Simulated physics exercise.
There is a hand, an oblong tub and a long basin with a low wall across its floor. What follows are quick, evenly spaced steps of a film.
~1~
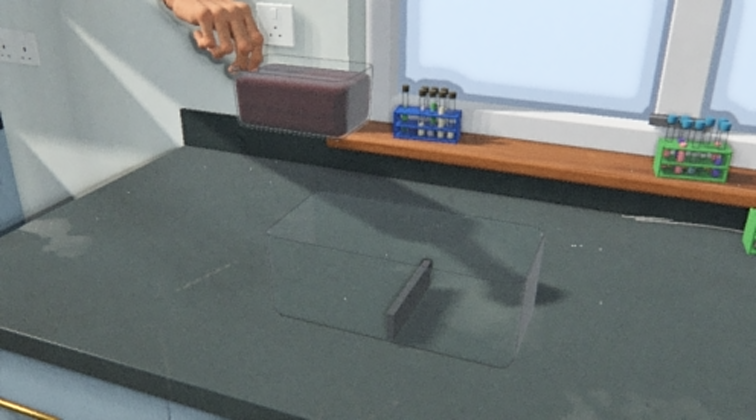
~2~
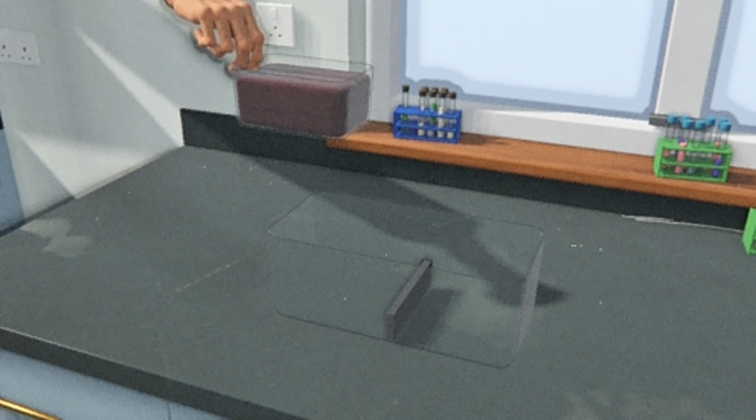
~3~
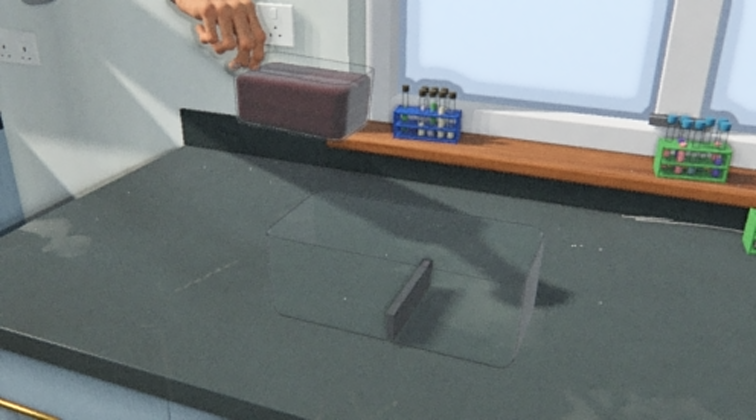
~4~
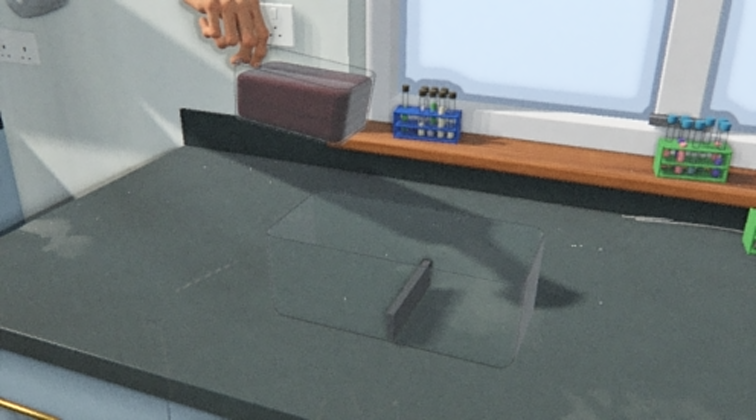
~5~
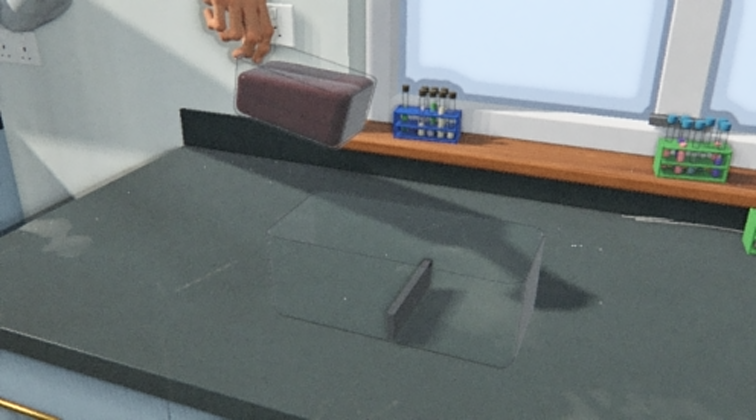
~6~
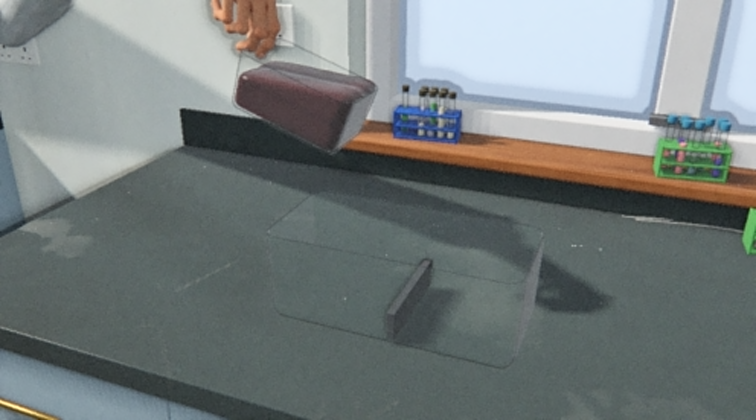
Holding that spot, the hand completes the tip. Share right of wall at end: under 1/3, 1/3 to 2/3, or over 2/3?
1/3 to 2/3.
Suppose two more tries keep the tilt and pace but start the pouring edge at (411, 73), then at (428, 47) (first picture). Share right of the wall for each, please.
You'd see around 70 per cent, and then around 75 per cent.
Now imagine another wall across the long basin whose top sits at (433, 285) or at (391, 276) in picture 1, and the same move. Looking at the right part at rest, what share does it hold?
Around 15 percent in try one and around 70 percent in try two.
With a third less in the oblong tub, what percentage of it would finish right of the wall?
Near 30 %.
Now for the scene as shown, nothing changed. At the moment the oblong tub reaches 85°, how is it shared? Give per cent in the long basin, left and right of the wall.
About 5 % left and about 20 % right.
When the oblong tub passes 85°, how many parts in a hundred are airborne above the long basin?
I'd say some 50 per cent of it.
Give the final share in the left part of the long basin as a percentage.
It comes to some 45 per cent.
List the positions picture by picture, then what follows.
It leans 0°; its right rim is at (360, 75); the wine meets the walls at (253, 70) and (361, 82); the long basin's rim runs from (291, 212) to (535, 257); the wall's top is at (411, 286), in the first frame.
It leans 1°; its right rim is at (361, 75); the wine meets the walls at (253, 69) and (361, 82), in the second frame.
It leans 3°; its right rim is at (362, 78); the wine meets the walls at (254, 69) and (362, 83), in the third frame.
It leans 7°; its right rim is at (363, 83); the wine meets the walls at (255, 68) and (363, 85), in the fourth frame.
It leans 13°; its right rim is at (365, 89); the wine meets the walls at (256, 68) and (365, 87), in the fifth frame.
It leans 19°; its right rim is at (365, 98); the wine meets the walls at (256, 68) and (369, 92); 1 per cent is over the edge, in the sixth frame.
A moment on, the oblong tub is tipped on its side and 27 per cent is still to pour, 3 is left of the wall and 19 right of it.
Next, the oblong tub is tipped right over and 3 per cent is still to pour, 36 is left of the wall and 52 right of it.
Then the oblong tub is tipped right over and 0 per cent is still to pour, 43 is left of the wall and 52 right of it.
Later the oblong tub is tipped right over and 0 per cent is still to pour, 43 is left of the wall and 52 right of it.
Finally, 43 per cent lies left of the wall, 52 right of it and 5 outside.
